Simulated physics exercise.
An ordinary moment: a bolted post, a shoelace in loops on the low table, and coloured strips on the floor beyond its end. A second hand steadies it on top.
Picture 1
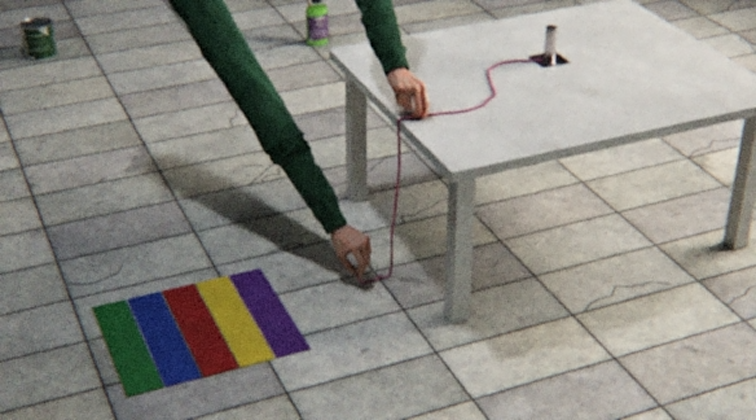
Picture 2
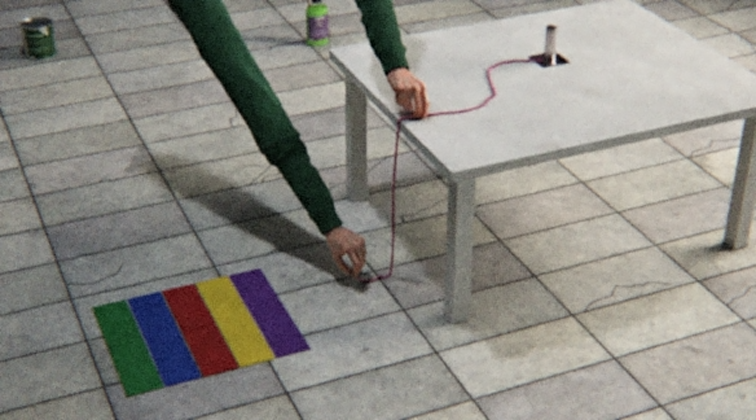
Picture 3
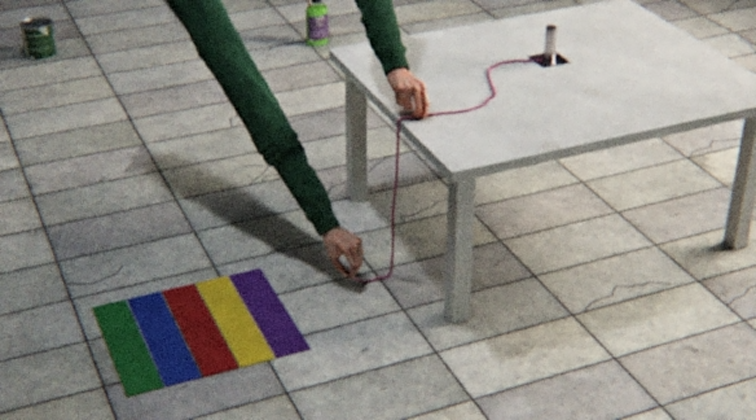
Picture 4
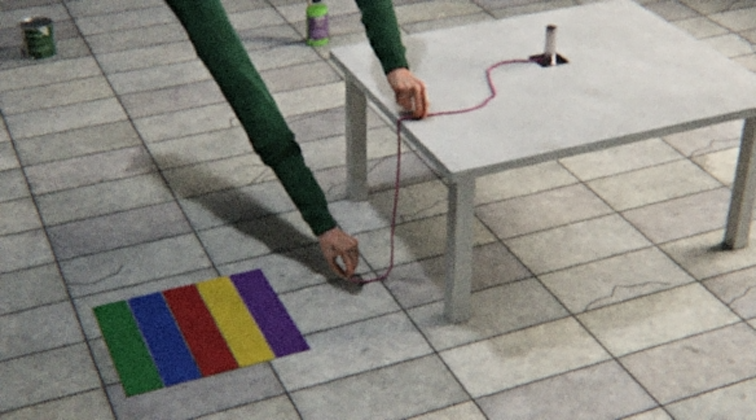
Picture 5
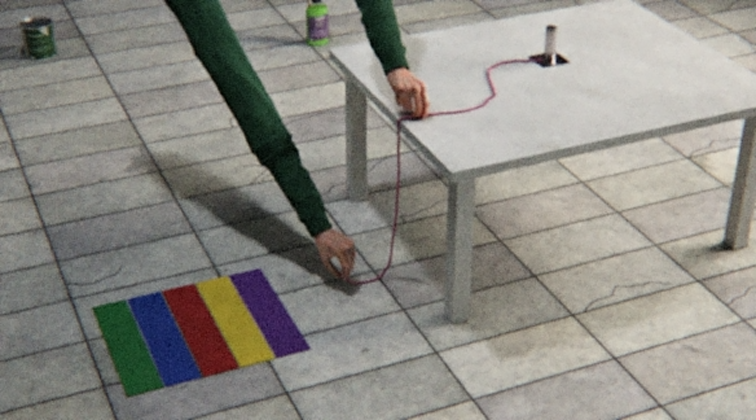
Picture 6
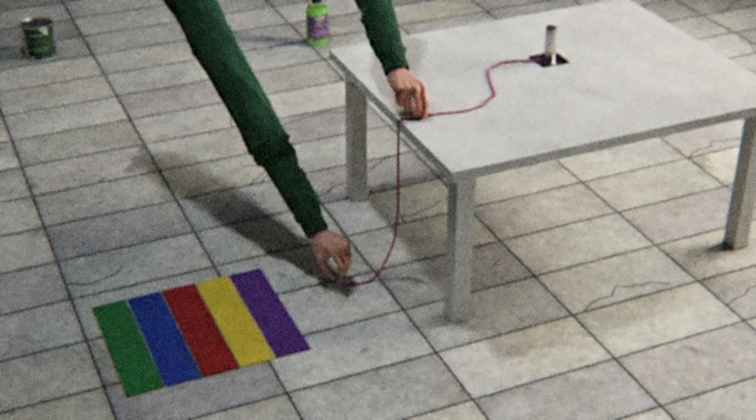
On the tiled floor, a hand slowly draws a red cord's end slightly left.
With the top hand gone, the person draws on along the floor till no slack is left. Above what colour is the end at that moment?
It gets as far as the red strip.
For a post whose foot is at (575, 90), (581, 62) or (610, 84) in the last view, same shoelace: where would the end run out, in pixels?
About (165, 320), (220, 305) and (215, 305).
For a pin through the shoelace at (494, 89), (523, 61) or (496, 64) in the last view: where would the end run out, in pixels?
Try by try, around (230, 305), (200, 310) and (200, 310).
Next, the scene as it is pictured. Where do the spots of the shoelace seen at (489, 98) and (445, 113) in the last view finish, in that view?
About (446, 98), and the other about (399, 118).
Soon after, end near (255, 297); over purple.
Then, end near (217, 306); over yellow.
At full stretch, end near (194, 312); over red. The red one.
